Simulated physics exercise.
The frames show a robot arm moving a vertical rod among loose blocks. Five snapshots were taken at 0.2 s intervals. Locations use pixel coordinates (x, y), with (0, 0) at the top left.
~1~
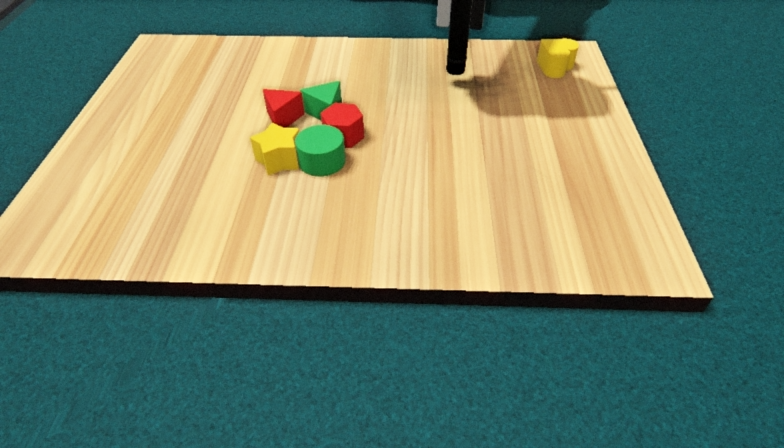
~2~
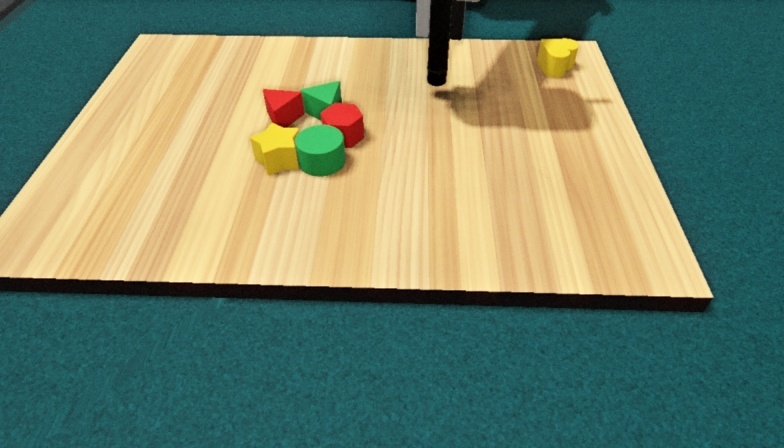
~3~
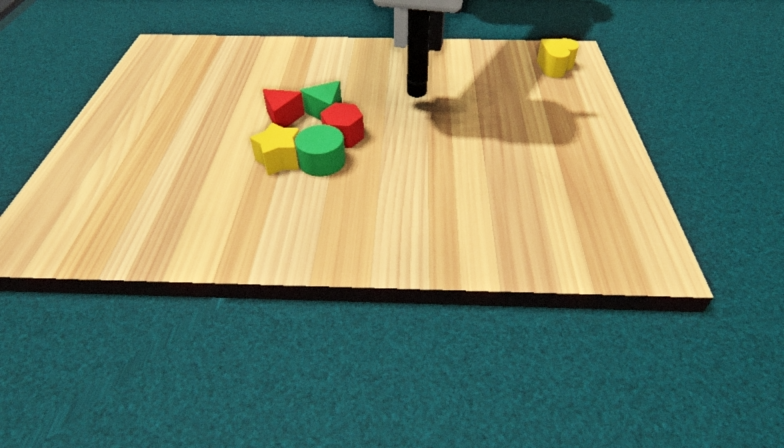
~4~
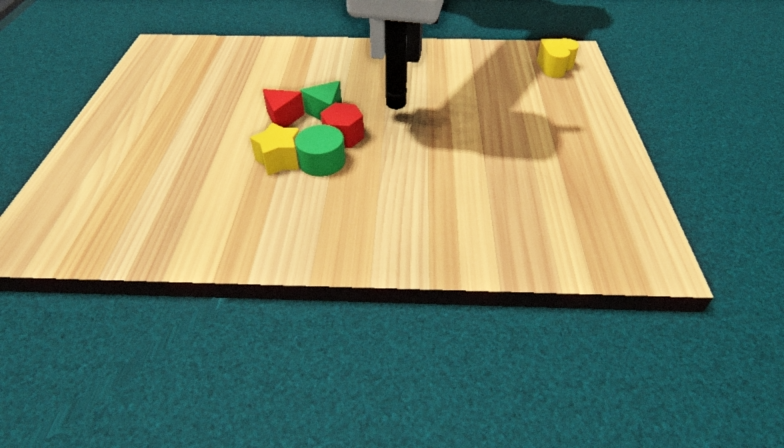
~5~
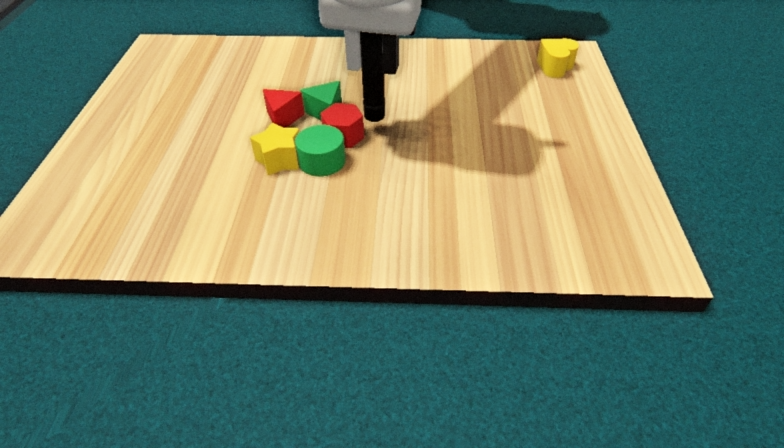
On a wooden board, a robot arm moving a black rod left and nearer the camera beside a cluster of unmoving coloured blocks.
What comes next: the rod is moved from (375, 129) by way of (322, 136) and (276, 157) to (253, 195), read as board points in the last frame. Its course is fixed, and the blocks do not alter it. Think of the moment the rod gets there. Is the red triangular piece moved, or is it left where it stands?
Not moved.
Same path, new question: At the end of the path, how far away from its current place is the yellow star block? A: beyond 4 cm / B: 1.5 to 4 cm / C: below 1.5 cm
A.
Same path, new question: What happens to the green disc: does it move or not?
At the moment the path ends, the green disc no longer stands where it did.
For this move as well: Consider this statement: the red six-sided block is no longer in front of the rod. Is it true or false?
This is true.
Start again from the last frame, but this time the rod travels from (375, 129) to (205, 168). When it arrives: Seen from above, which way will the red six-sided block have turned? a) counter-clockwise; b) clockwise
I'll go with b - clockwise.
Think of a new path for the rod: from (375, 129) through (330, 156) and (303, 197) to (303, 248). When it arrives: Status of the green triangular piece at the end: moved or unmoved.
The block stays on its spot.
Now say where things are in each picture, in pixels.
In the first frame, lower end of the rod (456, 71), tops of blocks, yellow star block (276, 137), red triangular piece (279, 97), green disc (319, 138), green triangular piece (323, 91), red six-sided block (342, 114).
In the second frame, rod (437, 82), blocks as before.
In the third frame, rod (417, 93), blocks as before.
In the fourth frame, rod (396, 105), blocks as before.
In the fifth frame, rod (375, 117), yellow star block (276, 137), red triangular piece (279, 97), green disc (319, 138), green triangular piece (323, 91), red six-sided block (342, 114).
On the path given first. One third of the way, rod (320, 124); yellow star block (263, 143), turned 20° clockwise; green disc (310, 147); green triangular piece (319, 90), turned 25° clockwise; red six-sided block (291, 124), turned 20° anticlockwise.
Two thirds of the way, rod (274, 146); yellow star block (216, 170); green disc (310, 147); green triangular piece (319, 90), turned 25° clockwise; red six-sided block (242, 146), turned 20° anticlockwise.
At the end, rod (250, 183); yellow star block (195, 182); red triangular piece not moved; green disc (310, 147); green triangular piece (319, 90), turned 25° clockwise; red six-sided block (221, 157), turned 30° clockwise.
